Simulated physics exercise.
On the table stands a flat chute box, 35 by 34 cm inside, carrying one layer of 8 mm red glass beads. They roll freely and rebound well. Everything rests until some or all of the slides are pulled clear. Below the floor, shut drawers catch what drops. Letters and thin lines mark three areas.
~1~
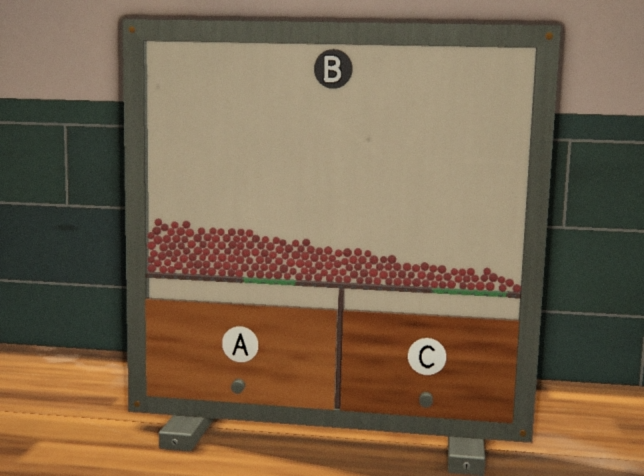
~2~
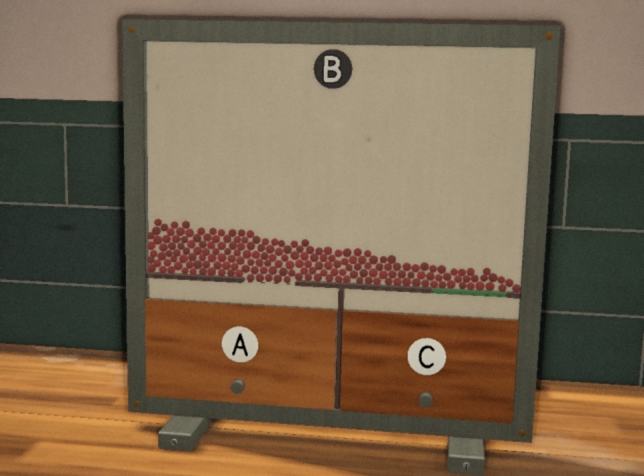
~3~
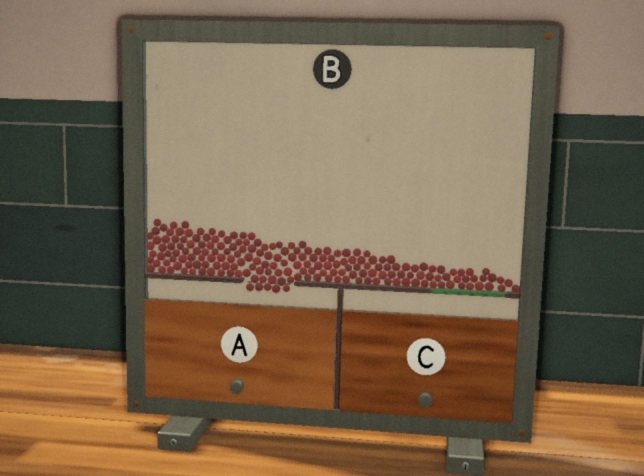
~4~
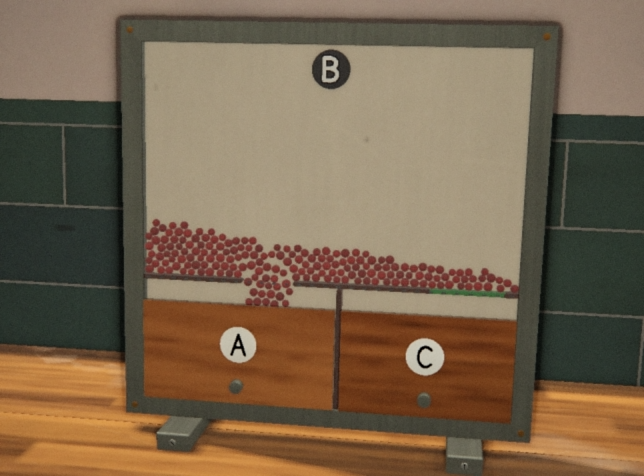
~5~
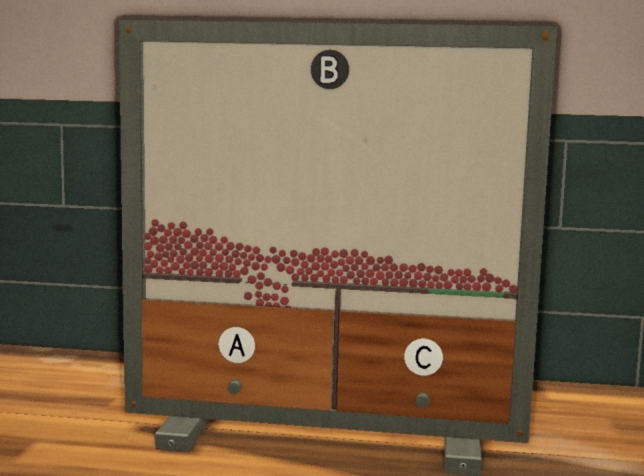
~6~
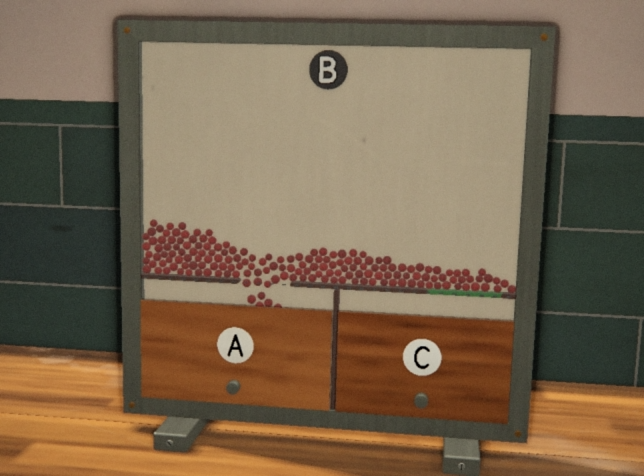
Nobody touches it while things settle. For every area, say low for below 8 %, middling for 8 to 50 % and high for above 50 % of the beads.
Drawer A: High; store B: Middling; drawer C: Low.
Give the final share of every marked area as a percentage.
Drawer A: 55; store B: 45; drawer C: 0.
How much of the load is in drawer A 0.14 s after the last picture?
Some 25 per cent.
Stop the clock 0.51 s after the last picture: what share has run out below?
About 45 per cent.
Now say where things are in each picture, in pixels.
In the first frame, about 190 beads; load centre (291, 263); A (240, 344), B (333, 69), C (427, 357); slides (240, 280) to (301, 283), (427, 290) to (511, 295).
In the second frame, 1 of 2 slides gone; load centre (290, 265); 0 out.
In the third frame, load centre (297, 265); 5 out.
In the fourth frame, load centre (294, 269); 15 out.
In the fifth frame, load centre (295, 262); 22 out.
In the sixth frame, load centre (291, 268); 27 out.
Then, 0.14 s after the last picture, 30 % are out; A 25 %, B 70 %.
Then, 0.50 s after the last picture, 45 % are out; A 40 %, B 55 %.
Then, 1.21 s after the last picture, 55 % are out; A 55 %, B 45 %.
At rest 2.4 s after the last picture, 55 % are out; A 55 %, B 45 %, C 0 %.
